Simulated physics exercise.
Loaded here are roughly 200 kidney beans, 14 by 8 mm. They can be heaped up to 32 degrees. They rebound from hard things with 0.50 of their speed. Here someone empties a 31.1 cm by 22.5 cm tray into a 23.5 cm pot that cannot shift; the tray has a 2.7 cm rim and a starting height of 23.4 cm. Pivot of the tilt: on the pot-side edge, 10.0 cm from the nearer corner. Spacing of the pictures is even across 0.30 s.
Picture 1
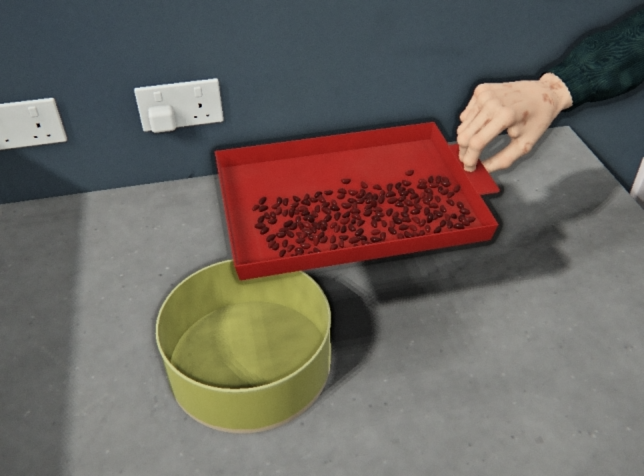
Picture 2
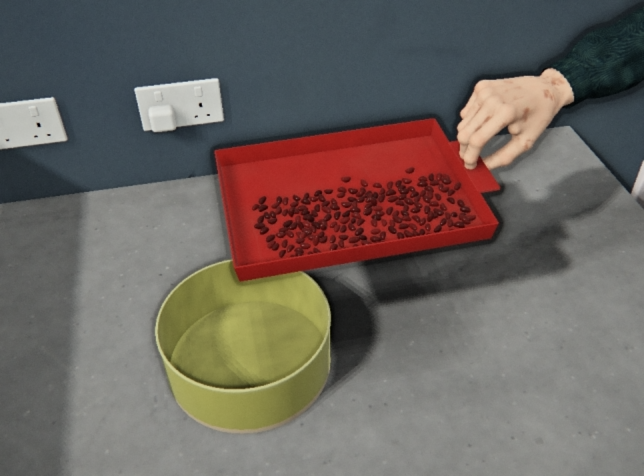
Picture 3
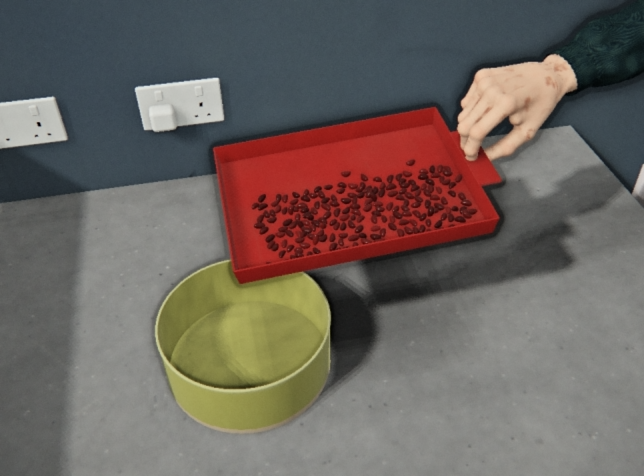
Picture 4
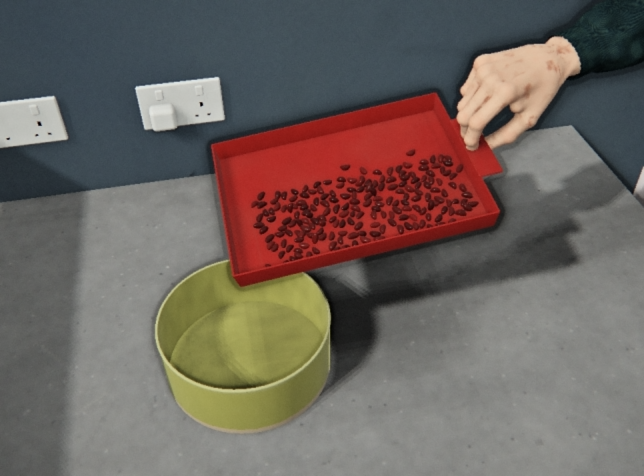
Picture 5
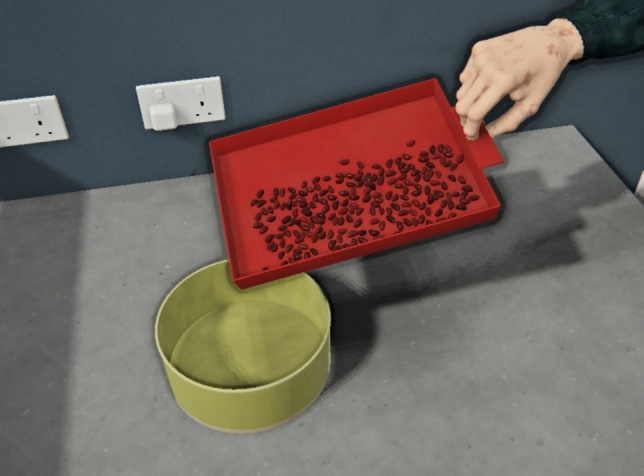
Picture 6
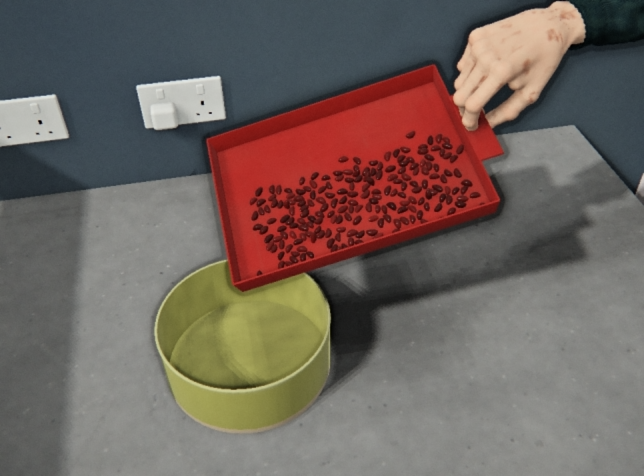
Red tray of dark beans gradually tilting as a hand raises its right side beside a green pot on a grey worktop.
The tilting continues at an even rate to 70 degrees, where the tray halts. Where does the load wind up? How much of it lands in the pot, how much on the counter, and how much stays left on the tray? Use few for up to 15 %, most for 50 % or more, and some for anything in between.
Share by place: Pot most, counter few, tray some.
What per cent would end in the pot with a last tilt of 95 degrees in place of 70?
Then about 100 per cent.
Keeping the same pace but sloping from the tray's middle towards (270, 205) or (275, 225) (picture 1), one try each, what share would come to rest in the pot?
Estimate: Some 15 % and some 40 % respectively.
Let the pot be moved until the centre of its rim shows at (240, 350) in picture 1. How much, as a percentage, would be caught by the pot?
65 %.
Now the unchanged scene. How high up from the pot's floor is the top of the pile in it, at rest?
It reaches roughly 2.0 cm.
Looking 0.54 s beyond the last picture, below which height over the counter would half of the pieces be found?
Around 24 cm up.
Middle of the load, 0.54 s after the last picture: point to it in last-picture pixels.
Close to pixel (286, 253).
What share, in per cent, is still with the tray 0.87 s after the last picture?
Roughly 70 per cent.
Then, 0.33 s after the last picture, tilt 44 degrees; the tray holds 100 %, the pot 0 %.
Then, 0.54 s after the last picture, tilt 61 degrees; the tray holds 100 %, the pot 0 %.
Then, 0.87 s after the last picture, tilt 70 degrees; the tray holds 70 %, the pot 15 %.
In the end, pot 60 %, counter 0 %, tray 40 %.
